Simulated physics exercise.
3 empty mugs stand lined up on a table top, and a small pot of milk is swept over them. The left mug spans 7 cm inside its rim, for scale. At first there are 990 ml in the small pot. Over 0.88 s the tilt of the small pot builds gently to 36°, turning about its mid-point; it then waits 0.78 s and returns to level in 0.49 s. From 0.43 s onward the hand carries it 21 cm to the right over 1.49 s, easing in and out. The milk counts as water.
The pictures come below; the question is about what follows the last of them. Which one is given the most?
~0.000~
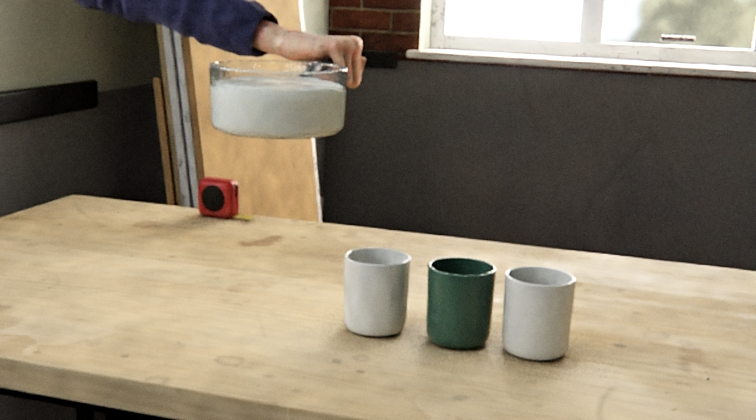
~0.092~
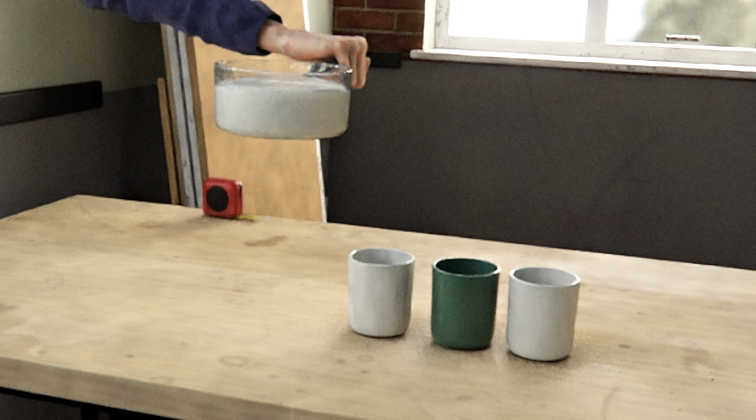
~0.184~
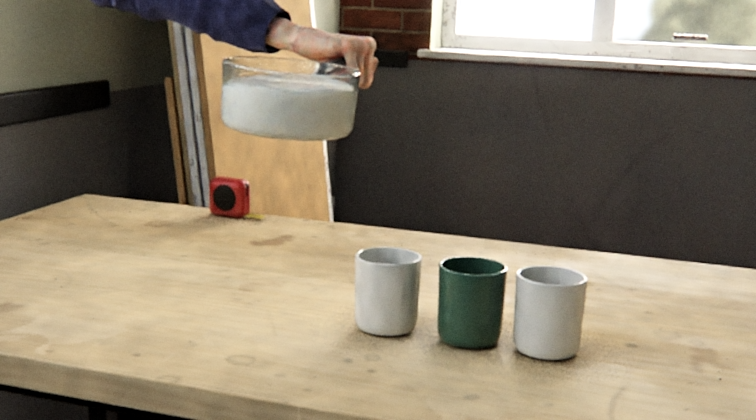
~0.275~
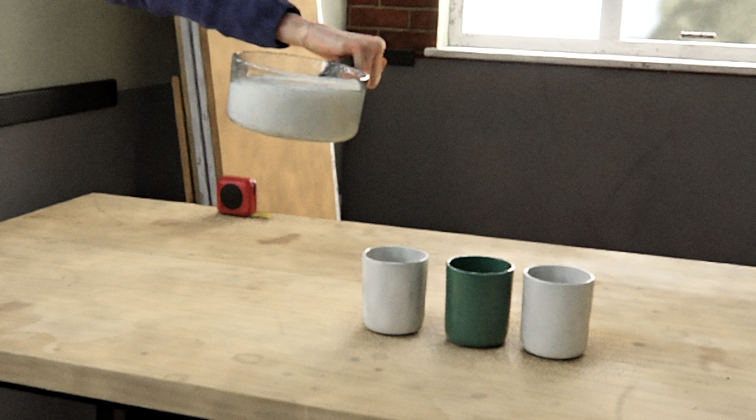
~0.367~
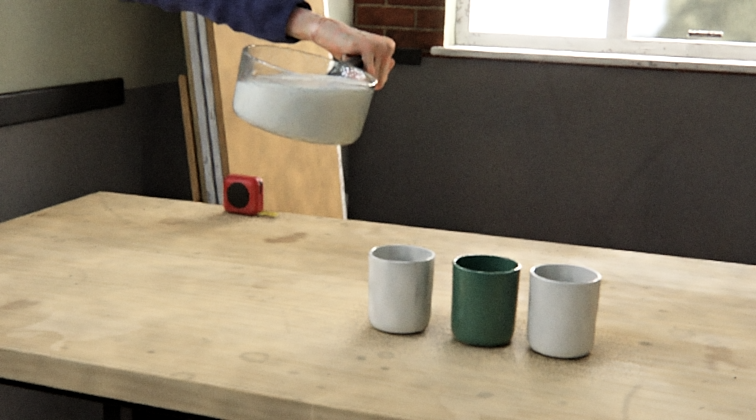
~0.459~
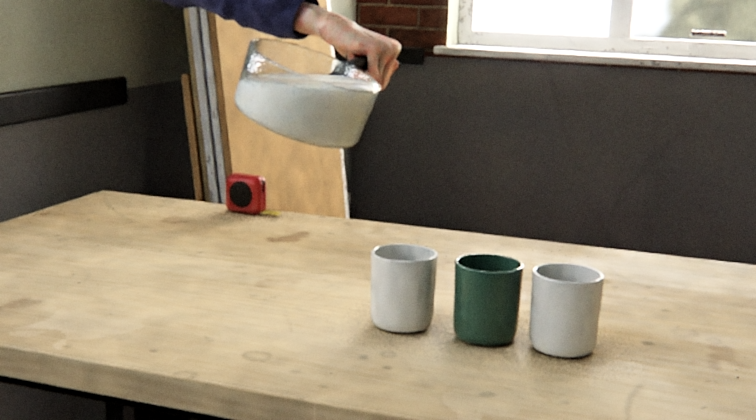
Most goes into the closing one.
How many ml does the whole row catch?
All together the row ends up with around 280 ml.
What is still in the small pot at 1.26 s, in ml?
Roughly 640 ml.
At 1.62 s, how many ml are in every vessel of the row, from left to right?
The left vessel holds about 20 ml, the middle about 110 ml and the right about 80 ml.
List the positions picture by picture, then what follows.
The first picture shows tilt 0°; pouring edge (343, 72); surface from (222, 79) to (341, 88); the left mug's rim runs from (348, 254) to (408, 262); the middle mug's rim runs from (430, 265) to (494, 272); the right mug's rim runs from (507, 274) to (574, 282).
The second picture shows tilt 1°; pouring edge (347, 74); surface from (226, 80) to (346, 89).
The third picture shows tilt 4°; pouring edge (355, 76); surface from (234, 79) to (354, 88).
The fourth picture shows tilt 8°; pouring edge (363, 81); surface from (241, 78) to (361, 88).
The fifth picture shows tilt 13°; pouring edge (371, 86); surface from (247, 76) to (371, 87).
The sixth picture shows tilt 19°; pouring edge (375, 93); surface from (251, 77) to (377, 87).
After 0.92 s the tilt is 36° and from the left they hold 20 ml, 0 ml, 0 ml, the small pot 790 ml, and 15 ml is on the table top.
After 1.26 s the tilt is 36° and from the left they hold 20 ml, 105 ml, 0 ml, the small pot 640 ml, and 115 ml is on the table top.
After 1.62 s the tilt is 36° and from the left they hold 20 ml, 105 ml, 85 ml, the small pot 550 ml, and 180 ml is on the table top.
After 2.00 s the tilt is 7° and from the left they hold 20 ml, 105 ml, 150 ml, the small pot 525 ml, and 185 ml is on the table top.
In the end from the left they hold 20 ml, 105 ml, 150 ml, the small pot 525 ml, and 185 ml is on the table top.
